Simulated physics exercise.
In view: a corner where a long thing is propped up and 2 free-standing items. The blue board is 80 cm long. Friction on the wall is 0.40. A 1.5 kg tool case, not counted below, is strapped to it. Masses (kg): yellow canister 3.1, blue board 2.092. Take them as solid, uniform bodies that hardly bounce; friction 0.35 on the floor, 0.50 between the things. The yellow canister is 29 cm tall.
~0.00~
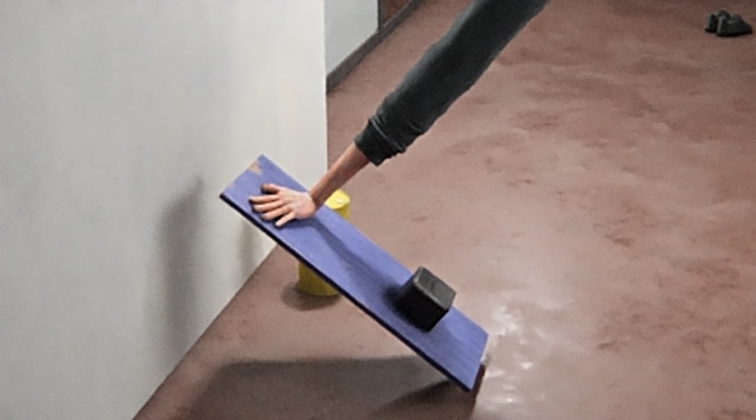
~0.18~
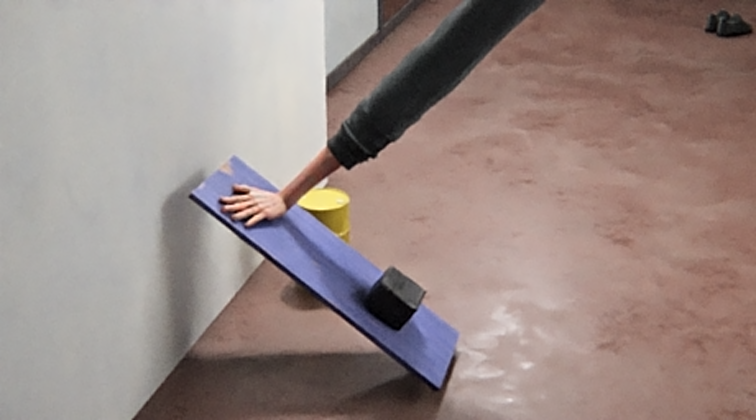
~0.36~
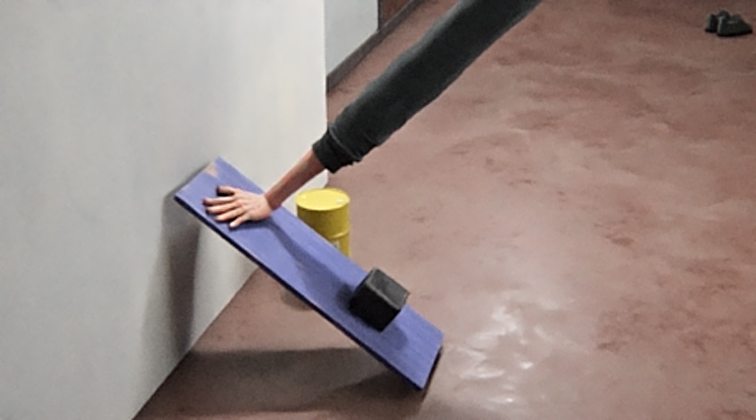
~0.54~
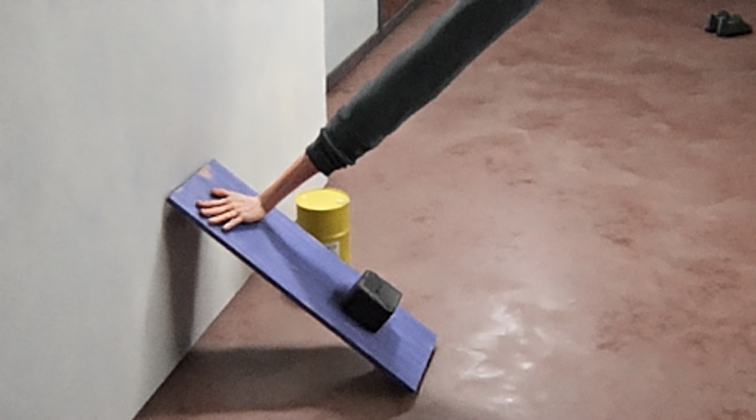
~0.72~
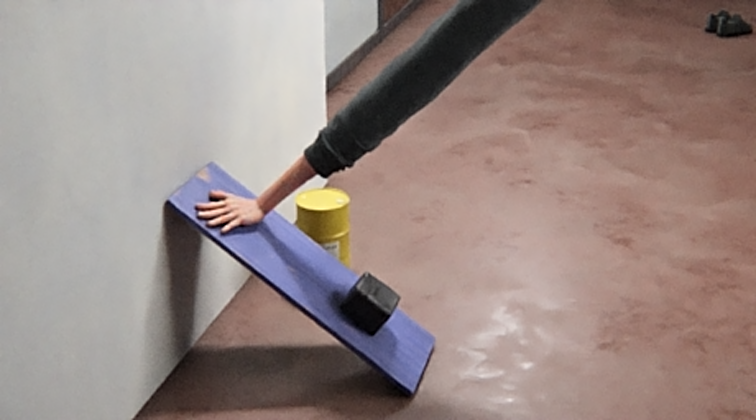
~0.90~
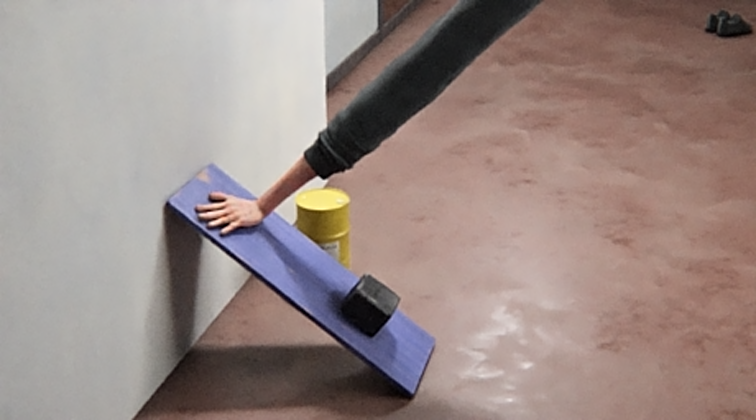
A blue board with a small black case on it shifts left under a person's hand until its upper end is against the pale wall, revealing more of the yellow canister behind it, then stays still with the hand on it.
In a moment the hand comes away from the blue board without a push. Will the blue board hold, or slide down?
In the end the board gives way.
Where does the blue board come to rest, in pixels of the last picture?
Near (338, 355).
After 1.40 s, blue board 12° lower than it was left near (322, 302).
After 1.50 s, blue board 24° lower than it was left near (332, 329).
After 1.60 s, blue board 36° lower than it was left near (338, 354).
In the end (2.2 s), toppled on the floor, blue board; yellow canister under 10 cm from the start. At the end, from the last picture's camera, blue board near (338, 355). The board slides down.
